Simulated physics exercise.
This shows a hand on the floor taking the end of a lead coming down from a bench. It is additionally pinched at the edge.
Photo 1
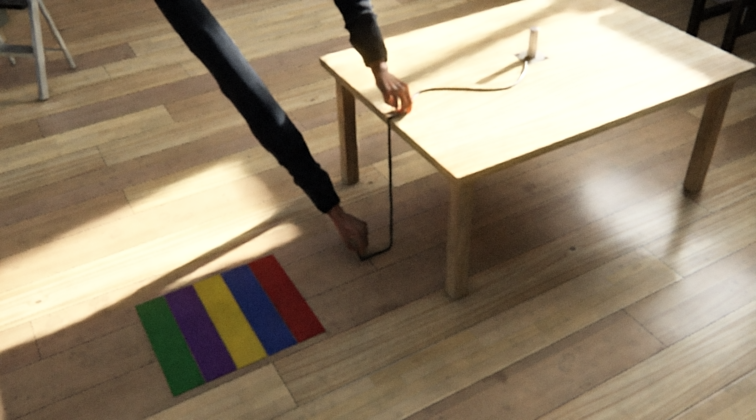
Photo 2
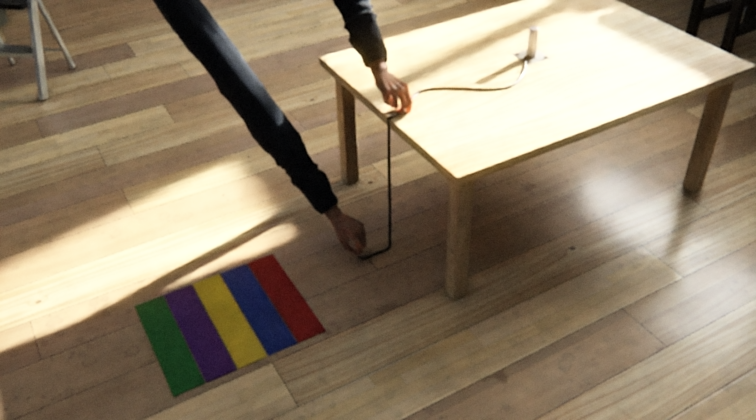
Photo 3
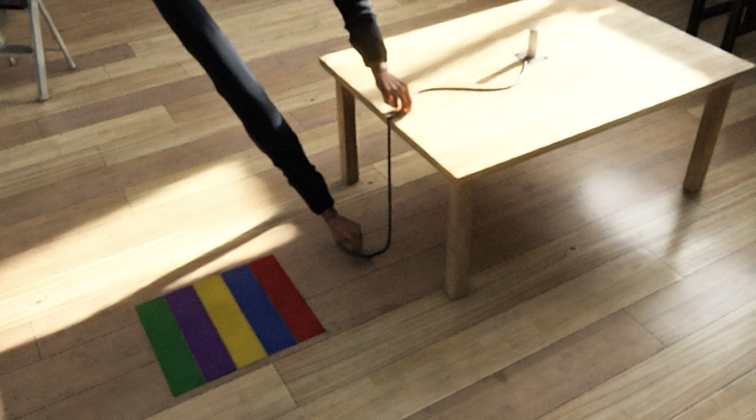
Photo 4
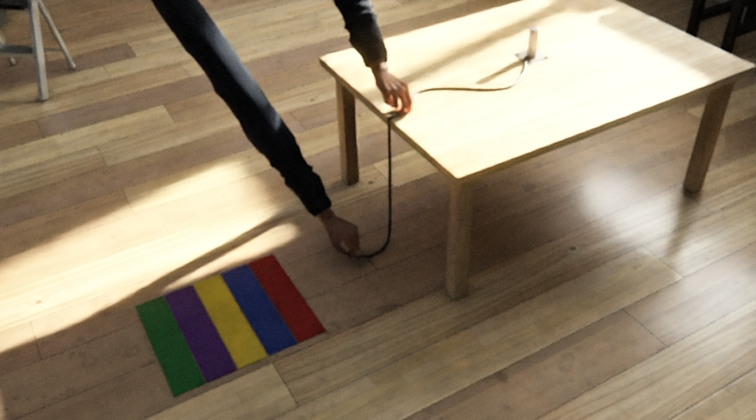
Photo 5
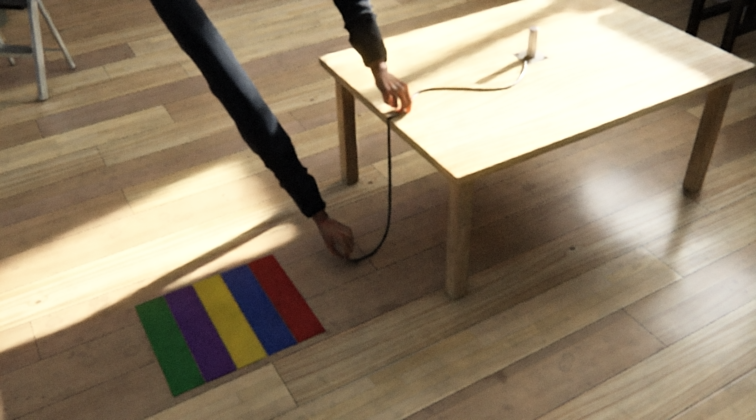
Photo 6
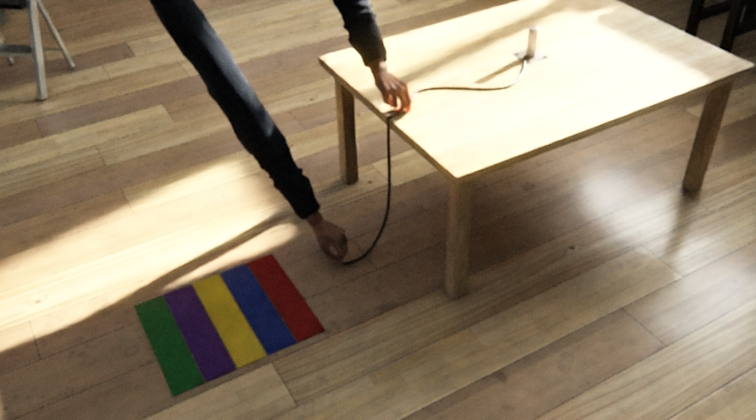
A hand near the floor drawing the end of a dark lead slightly left, while another hand pinches it at the table edge.
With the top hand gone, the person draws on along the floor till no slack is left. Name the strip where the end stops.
Yellow.
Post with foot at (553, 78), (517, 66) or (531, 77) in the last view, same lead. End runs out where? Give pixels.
It works out at around (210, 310), (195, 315) and (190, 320) for the three tries.
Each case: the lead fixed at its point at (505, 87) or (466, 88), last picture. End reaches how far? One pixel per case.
Per try (px, approx.): (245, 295), (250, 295).
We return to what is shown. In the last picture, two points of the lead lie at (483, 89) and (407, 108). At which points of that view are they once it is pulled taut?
End points: Roughly (458, 85); roughly (380, 125).
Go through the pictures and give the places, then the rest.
In the first frame, end (359, 252); red (302, 321); blue (274, 334); yellow (244, 346); purple (213, 359); green (182, 372).
In the second frame, end (356, 253); lead through (524, 71) (479, 89) (418, 93) (389, 127) (389, 185) (390, 234).
In the third frame, end (352, 255).
In the fourth frame, end (349, 256); lead through (524, 72) (480, 90) (418, 93) (389, 127) (390, 185) (389, 234).
In the fifth frame, end (343, 258).
In the sixth frame, end (337, 260); lead through (523, 71) (479, 89) (417, 93) (388, 127) (389, 184) (379, 236).
Soon after, end near (283, 281); over red.
Then, end near (247, 296); over blue.
At full stretch, end near (226, 304); over yellow. Over yellow.
